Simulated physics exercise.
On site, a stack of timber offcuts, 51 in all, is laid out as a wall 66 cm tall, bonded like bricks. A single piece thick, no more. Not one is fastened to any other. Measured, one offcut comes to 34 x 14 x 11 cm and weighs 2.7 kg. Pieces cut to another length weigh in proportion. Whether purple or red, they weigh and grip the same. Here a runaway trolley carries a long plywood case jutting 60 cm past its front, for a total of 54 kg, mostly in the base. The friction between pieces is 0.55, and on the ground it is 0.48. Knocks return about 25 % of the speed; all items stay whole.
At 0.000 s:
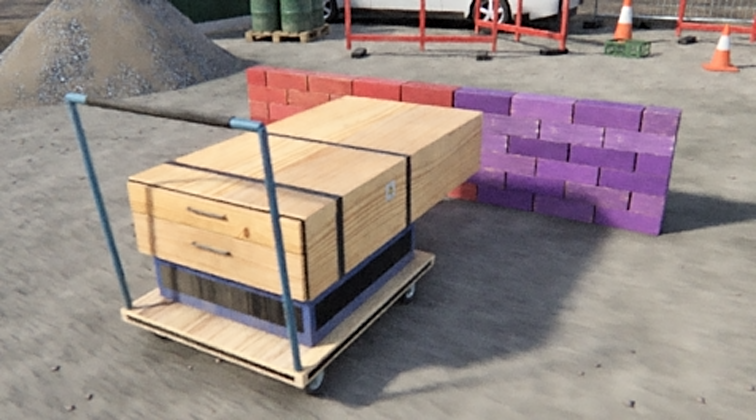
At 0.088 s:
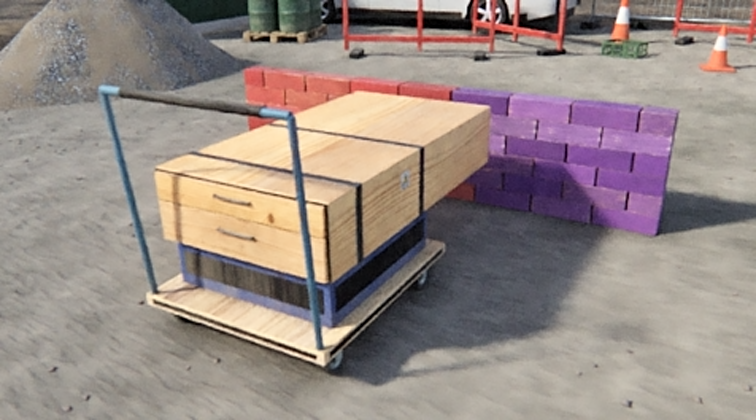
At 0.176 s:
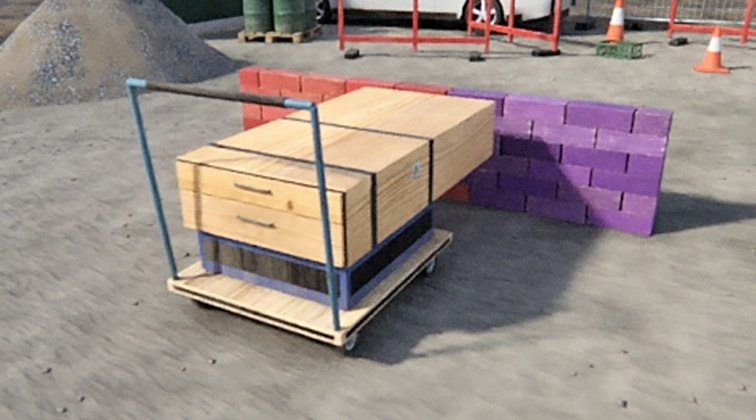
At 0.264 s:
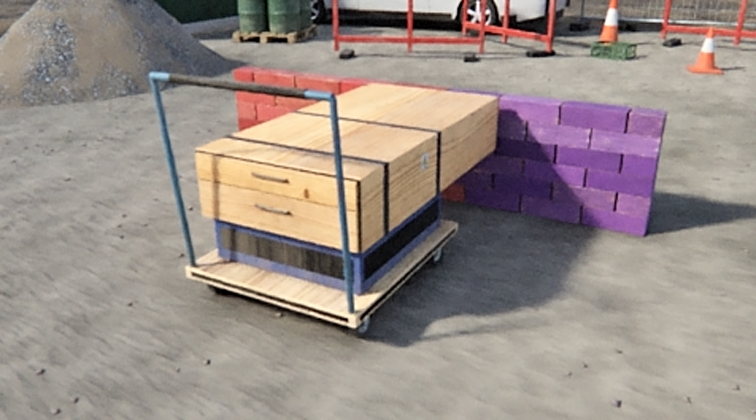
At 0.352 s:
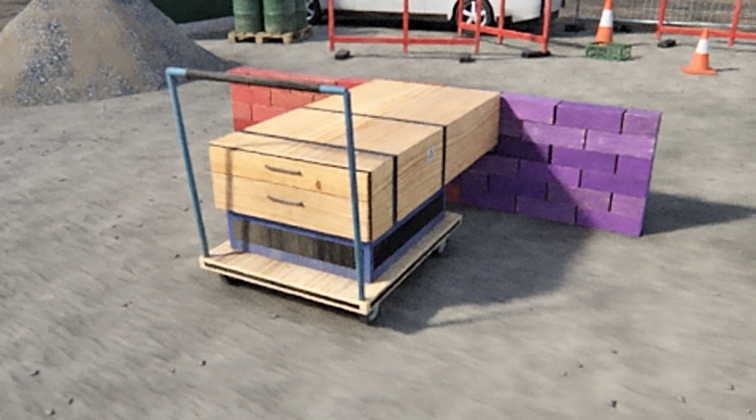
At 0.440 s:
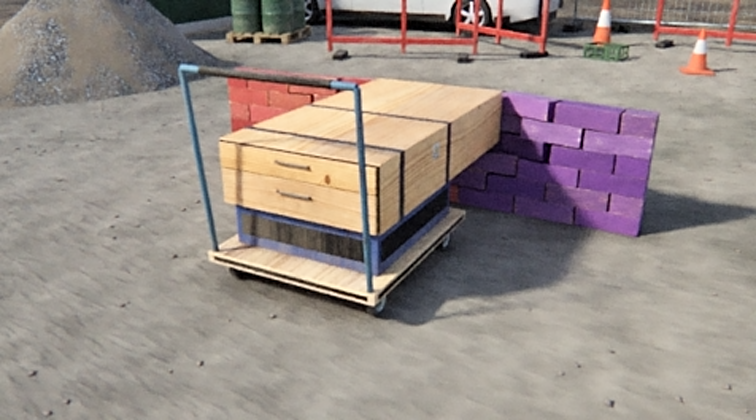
Gravel yard with a trolley rolling away, its strapped overhanging wooden load pushing into a low wall of red and purple blocks.
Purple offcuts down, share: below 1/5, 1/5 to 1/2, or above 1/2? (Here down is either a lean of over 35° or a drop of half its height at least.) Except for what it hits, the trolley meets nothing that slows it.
When it settles, a fifth up to half will be down.
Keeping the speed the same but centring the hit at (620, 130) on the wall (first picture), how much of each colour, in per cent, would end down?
Then red 0, purple 60 per cent.
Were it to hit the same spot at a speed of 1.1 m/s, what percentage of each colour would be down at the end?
The red would finish 40 in a hundred down, the purple 40 in a hundred.
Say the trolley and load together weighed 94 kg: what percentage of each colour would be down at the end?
Red 40, purple 30 per cent.
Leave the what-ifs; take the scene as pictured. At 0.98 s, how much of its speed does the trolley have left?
I'd put it at roughly 0.6 m/s.
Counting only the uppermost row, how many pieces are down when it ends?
6.
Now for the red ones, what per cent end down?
For red, it's 30 per cent down at the end.
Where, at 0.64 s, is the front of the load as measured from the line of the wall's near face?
25 cm beyond.
Around 0.64 s, load 25 cm past the wall's line, still rolling; 3 of the 21 purple offcuts down (12 of 51 in all colours); top purple offcut tipped 32°, 14 cm lower; top red offcut tipped 38°, 8 cm lower.
Around 0.98 s, load 47 cm past the wall's line, still rolling; 8 of the 21 purple offcuts down (17 of 51 in all colours); top purple offcut on its side; top red offcut upside down.
Finally (2.8 s), load 65 cm past the wall's line, stopped; 8 of the 21 purple offcuts down (17 of 51 in all colours); top purple offcut upside down; top red offcut on its side. That is 38 per cent. Seen by the last camera, middles, top purple offcut near (526, 154), top red offcut near (365, 129).
